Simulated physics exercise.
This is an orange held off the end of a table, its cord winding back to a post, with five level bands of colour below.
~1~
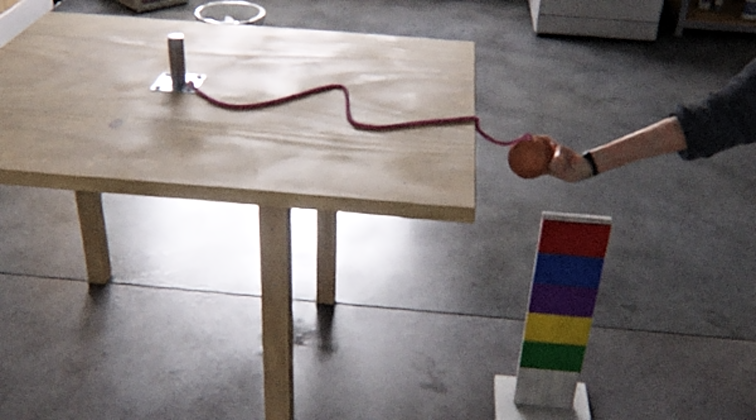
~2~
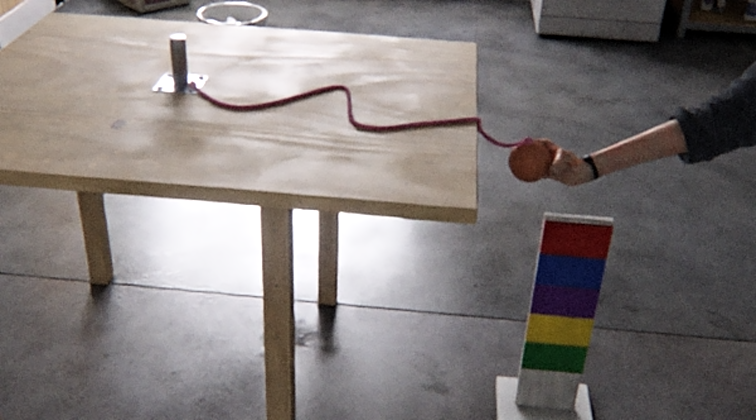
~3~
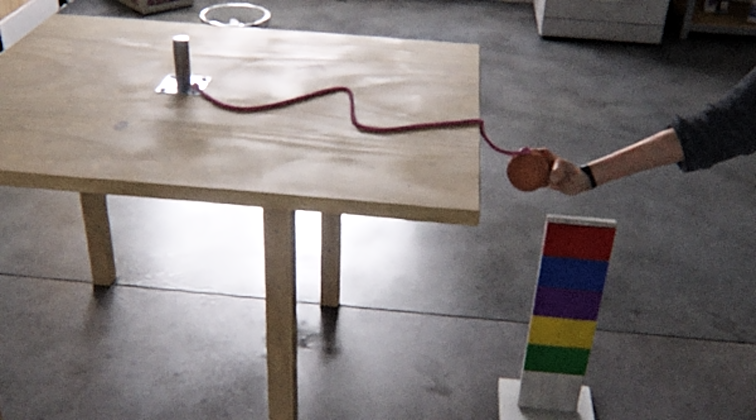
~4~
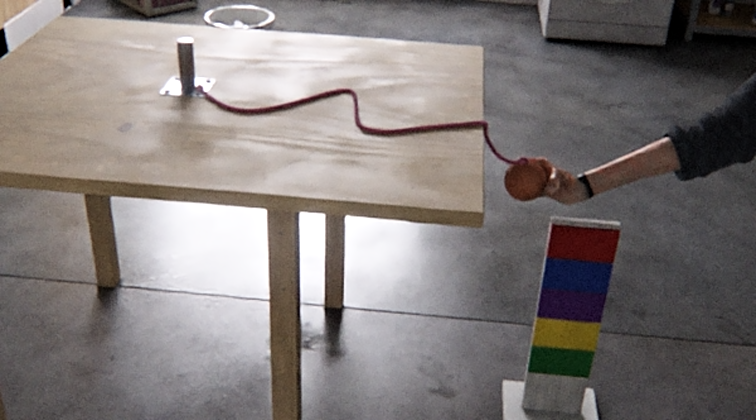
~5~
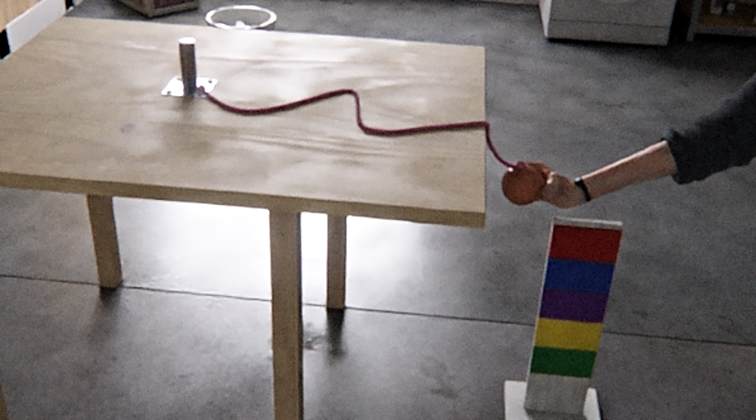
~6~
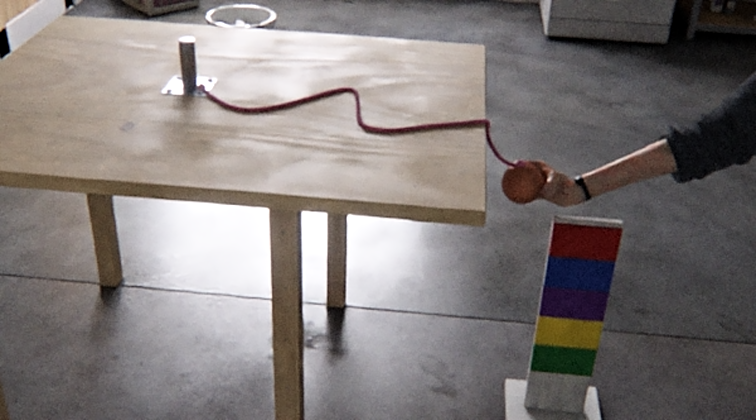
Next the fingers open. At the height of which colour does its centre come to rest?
At purple.
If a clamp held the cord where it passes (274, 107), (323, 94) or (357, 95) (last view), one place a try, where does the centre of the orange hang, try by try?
Try by try, around (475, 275), (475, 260) and (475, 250).
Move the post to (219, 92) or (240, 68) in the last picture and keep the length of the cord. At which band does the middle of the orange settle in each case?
It would be yellow; yellow.
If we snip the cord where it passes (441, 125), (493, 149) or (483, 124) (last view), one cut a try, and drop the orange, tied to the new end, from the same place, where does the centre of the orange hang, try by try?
The places are (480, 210), (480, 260) and (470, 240).
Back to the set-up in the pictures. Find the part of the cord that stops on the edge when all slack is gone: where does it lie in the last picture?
It lies at about (367, 128).
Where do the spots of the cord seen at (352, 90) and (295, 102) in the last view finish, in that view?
The first at (391, 108), the second at (324, 101).
A little later, orange near (502, 300); level with purple.
Next, orange near (444, 280); level with purple.
Later still, orange near (482, 298); level with purple.
When it is over, orange near (469, 296); level with purple. Its centre hangs level with the purple band.
